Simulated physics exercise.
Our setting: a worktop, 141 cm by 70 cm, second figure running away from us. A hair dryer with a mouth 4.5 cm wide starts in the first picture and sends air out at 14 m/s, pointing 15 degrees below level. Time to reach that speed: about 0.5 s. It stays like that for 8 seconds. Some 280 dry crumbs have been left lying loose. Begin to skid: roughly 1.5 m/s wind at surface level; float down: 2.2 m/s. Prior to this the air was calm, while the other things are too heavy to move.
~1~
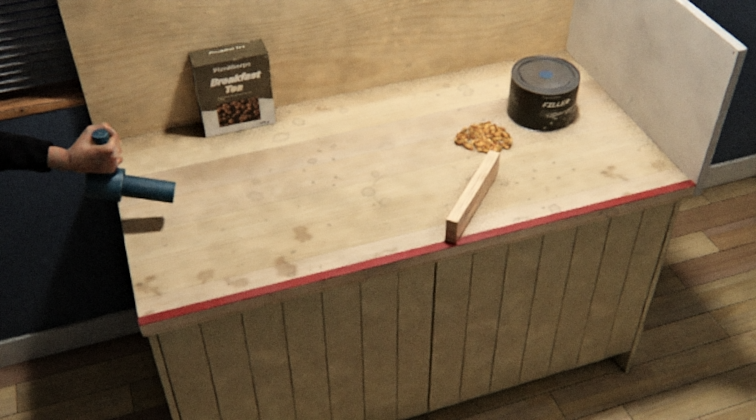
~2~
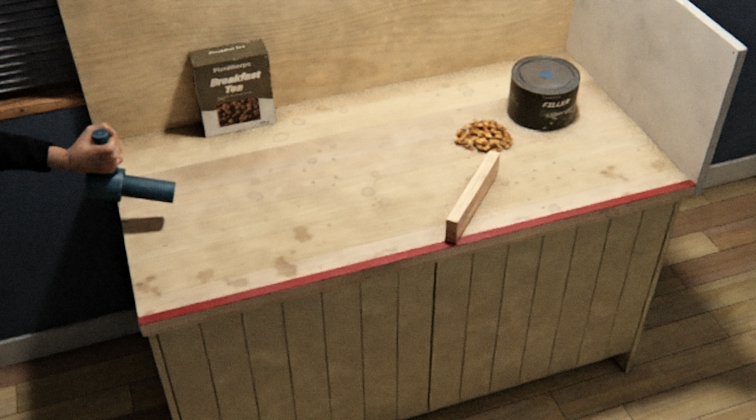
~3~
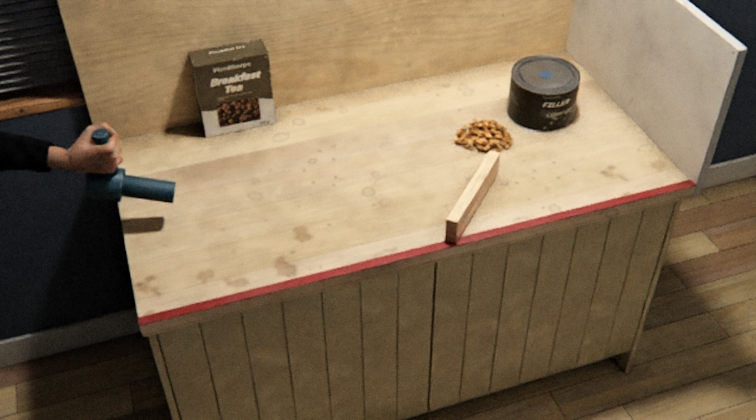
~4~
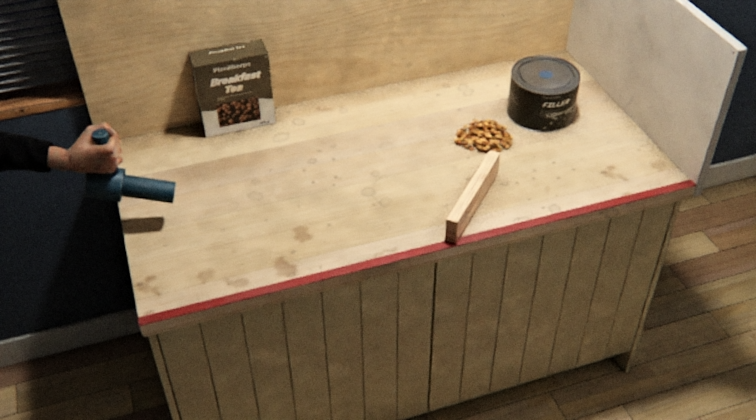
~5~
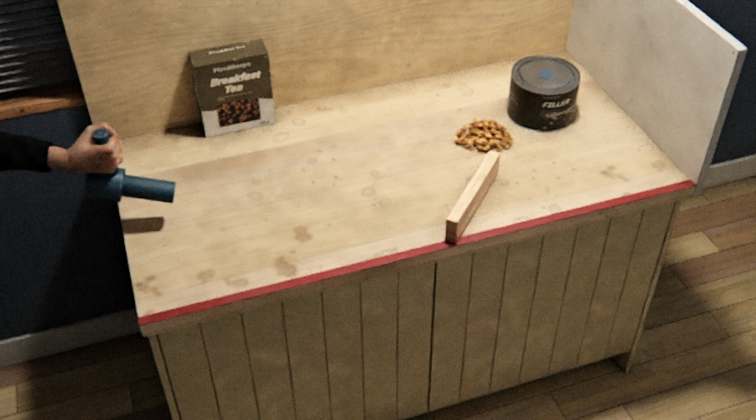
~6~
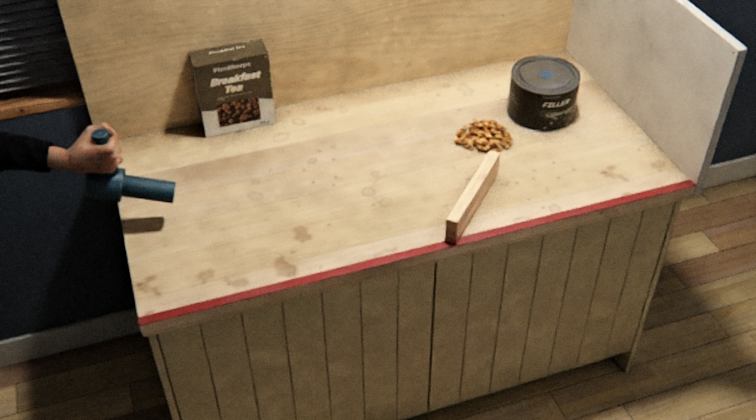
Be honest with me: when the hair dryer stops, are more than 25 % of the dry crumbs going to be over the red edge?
The loss over that edge stays within a quarter.
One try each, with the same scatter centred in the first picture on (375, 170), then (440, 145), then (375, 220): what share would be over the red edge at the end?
First try near 5 %, second near 0 %, third near 40 %.
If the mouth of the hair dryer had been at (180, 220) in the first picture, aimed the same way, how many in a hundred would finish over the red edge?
That would come to roughly 0 %.
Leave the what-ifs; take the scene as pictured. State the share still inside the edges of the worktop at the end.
Around 100 in a hundred remain.
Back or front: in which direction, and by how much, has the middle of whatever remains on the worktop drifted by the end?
The middle sits nearer the rear edge now, some 20 cm away from where it began.
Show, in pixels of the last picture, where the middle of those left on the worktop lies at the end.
(583, 74).
Then, 1.2 s after the last picture, 79 % are on the move or not yet settled, 2 % are over the red edge; the middle of those still in play is near (552, 131).
Then, 2.1 s after the last picture, 66 % are on the move or not yet settled, 2 % are over the red edge; the middle of those still in play is near (605, 115).
Then, 4.0 s after the last picture, 52 % are on the move or not yet settled, 2 % are over the red edge; the middle of those still in play is near (583, 74).
Then, 7.6 s after the last picture, at the end, 2 % are over the red edge; the middle of those still in play is near (583, 74).
